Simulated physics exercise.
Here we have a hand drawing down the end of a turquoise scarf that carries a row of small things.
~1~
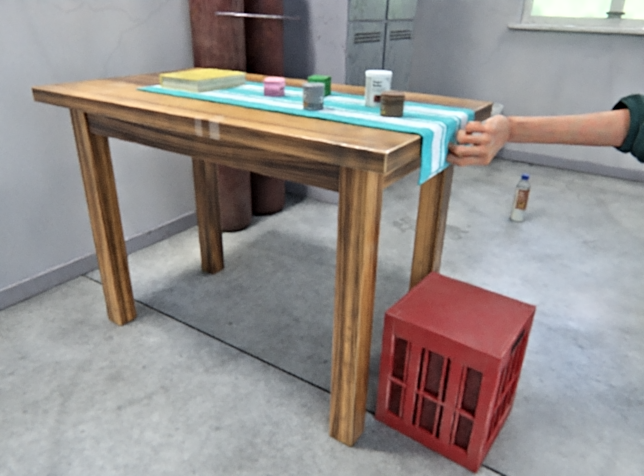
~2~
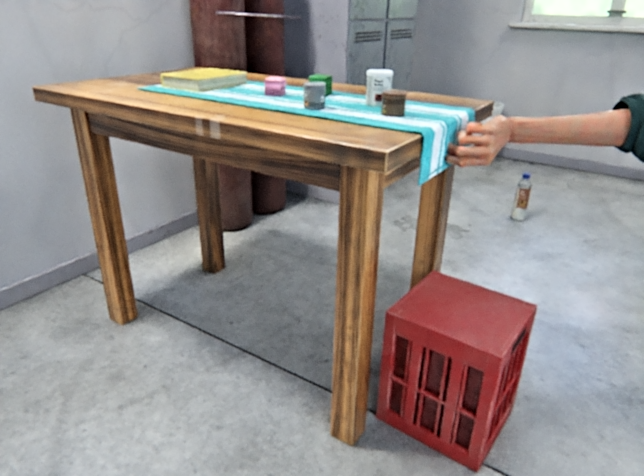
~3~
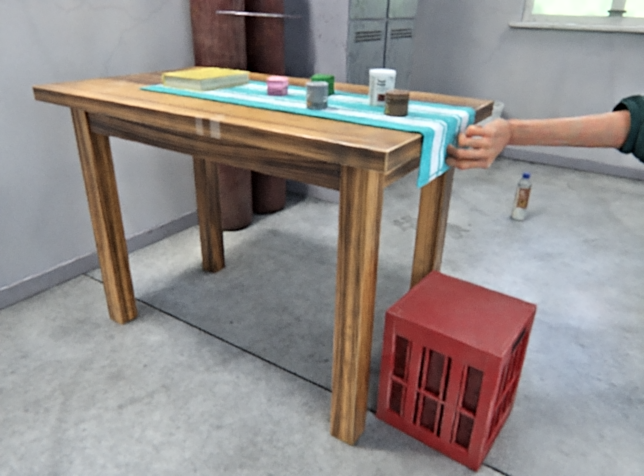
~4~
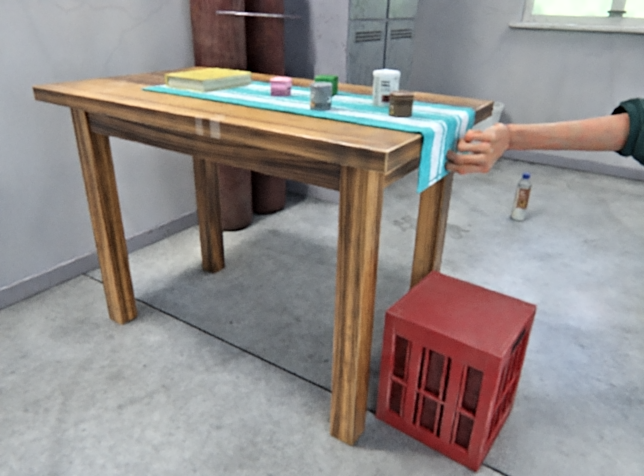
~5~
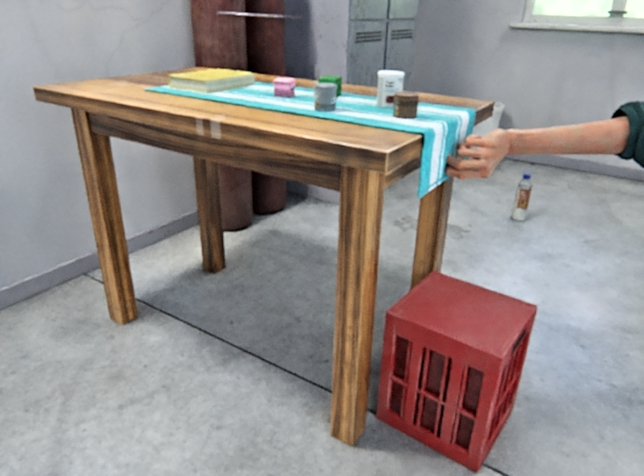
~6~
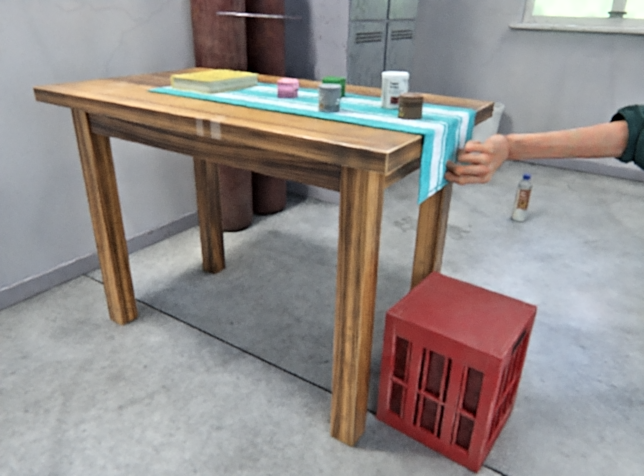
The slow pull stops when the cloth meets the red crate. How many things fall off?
It carries off three.
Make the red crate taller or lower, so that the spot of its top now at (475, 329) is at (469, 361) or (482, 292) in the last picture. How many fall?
The count: 4 and 2.
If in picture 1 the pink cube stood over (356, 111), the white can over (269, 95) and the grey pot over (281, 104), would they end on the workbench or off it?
The pink cube falls, the white can survives, the grey pot remains up.
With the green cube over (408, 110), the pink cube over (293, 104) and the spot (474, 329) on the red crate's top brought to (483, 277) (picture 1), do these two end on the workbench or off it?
The green cube comes down, the pink cube remains up.
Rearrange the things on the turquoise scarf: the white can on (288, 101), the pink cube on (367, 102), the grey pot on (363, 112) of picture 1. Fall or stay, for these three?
The white can does not fall, the pink cube comes down, the grey pot tumbles off.
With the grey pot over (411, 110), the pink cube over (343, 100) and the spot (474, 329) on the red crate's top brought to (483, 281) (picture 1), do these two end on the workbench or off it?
The grey pot falls; the pink cube stays on.
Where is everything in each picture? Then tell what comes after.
The first frame shows hem (418, 185); brown pot (393, 93); white can (379, 72); grey pot (313, 84); green cube (320, 77); pink cube (274, 79); top of the crate (474, 329).
The second frame shows hem (419, 185); brown pot (395, 92).
The third frame shows hem (417, 188); white can (383, 71).
The fourth frame shows hem (417, 193); grey pot (321, 84); top of the crate (475, 328).
The fifth frame shows hem (418, 198); green cube (330, 77).
The sixth frame shows hem (418, 204); brown pot (412, 95); white can (396, 73); grey pot (330, 85); green cube (334, 78); pink cube (288, 81).
Early on, hem near (437, 265); brown pot and white can gone.
Midway, hem on the crate; brown pot, white can and grey pot gone.
Finally, hem on the crate; brown pot, white can and grey pot gone. The answer is three.
